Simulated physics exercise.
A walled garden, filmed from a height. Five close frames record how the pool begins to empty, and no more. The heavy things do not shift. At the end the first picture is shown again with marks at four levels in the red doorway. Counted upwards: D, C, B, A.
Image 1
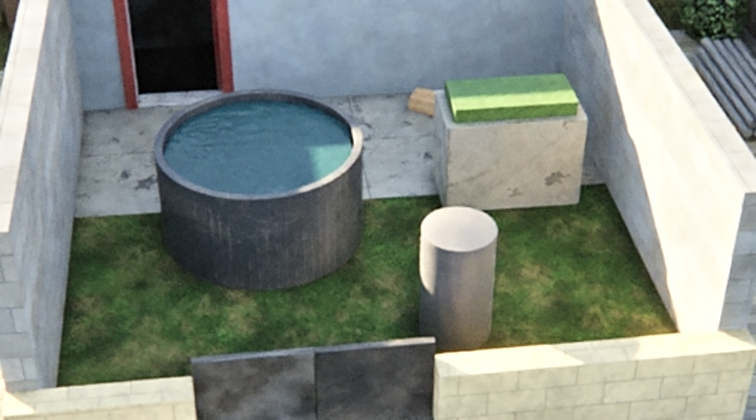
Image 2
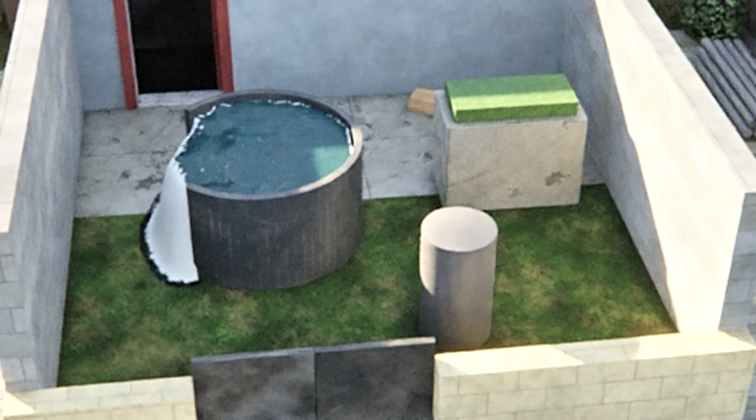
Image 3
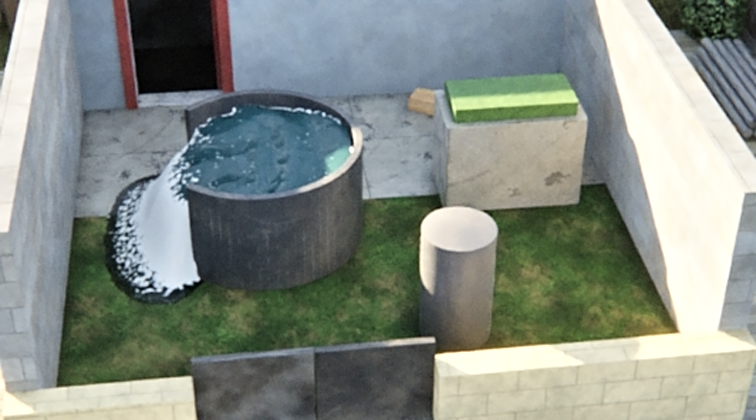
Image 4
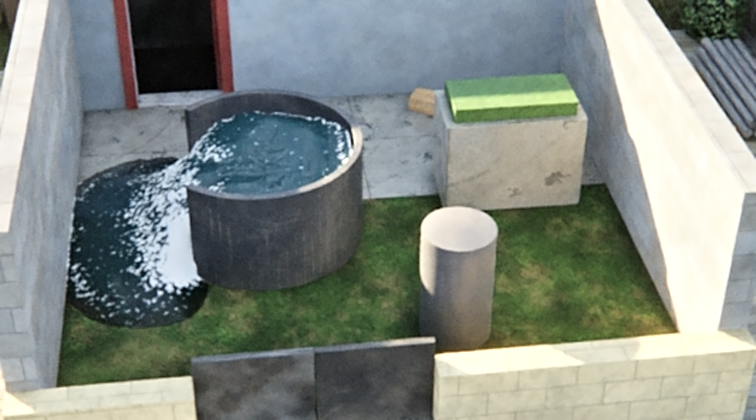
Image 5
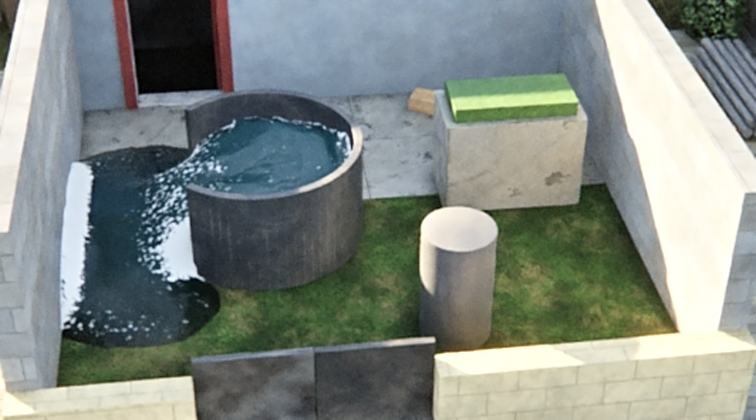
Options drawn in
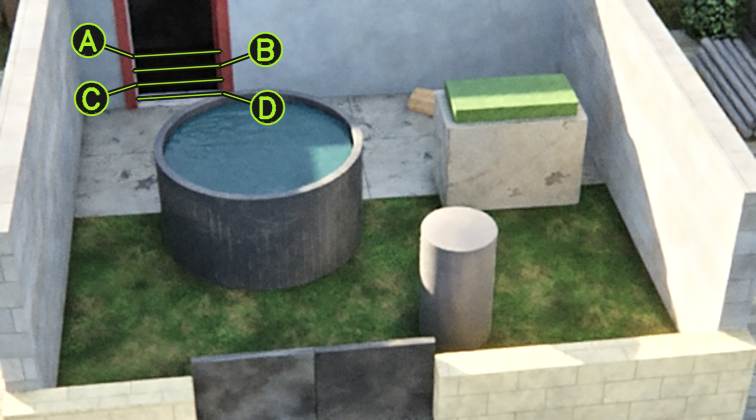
At the start, a round dark pool of water sits at rest in a walled garden, near a red-framed doorway. Its left side opens and white, foaming water pours onto the grass, then spreads in a dark sheet to the left wall and towards the front, while the pool's level drops.
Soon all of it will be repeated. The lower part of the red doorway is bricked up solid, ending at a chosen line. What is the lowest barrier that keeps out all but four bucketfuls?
Take C.
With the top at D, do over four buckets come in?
Yes, that goes wrong.
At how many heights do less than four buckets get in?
Three.
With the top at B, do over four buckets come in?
No, that is safe.
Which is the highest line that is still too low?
D.
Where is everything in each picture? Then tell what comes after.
Water in the pool at rest, its middle at (259, 148); foot of the red doorway at (181, 105); shut gate at (314, 361).
Water covers 2 % of the ground and shows as far out as (183, 231).
Water covers 5 % of the ground and shows as far out as (152, 297).
Water covers 11 % of the ground and shows as far out as (159, 319).
Water covers 14 % of the ground and shows as far out as (80, 163).
On the marked copy, A at (176, 53); B at (177, 68); C at (179, 82); D at (180, 96); from the bottom up D, C, B, A.
With A, nothing gets over.
With B, nothing gets over.
With C, a bucket or two gets in.
With D, about 11 bucketfuls get in.
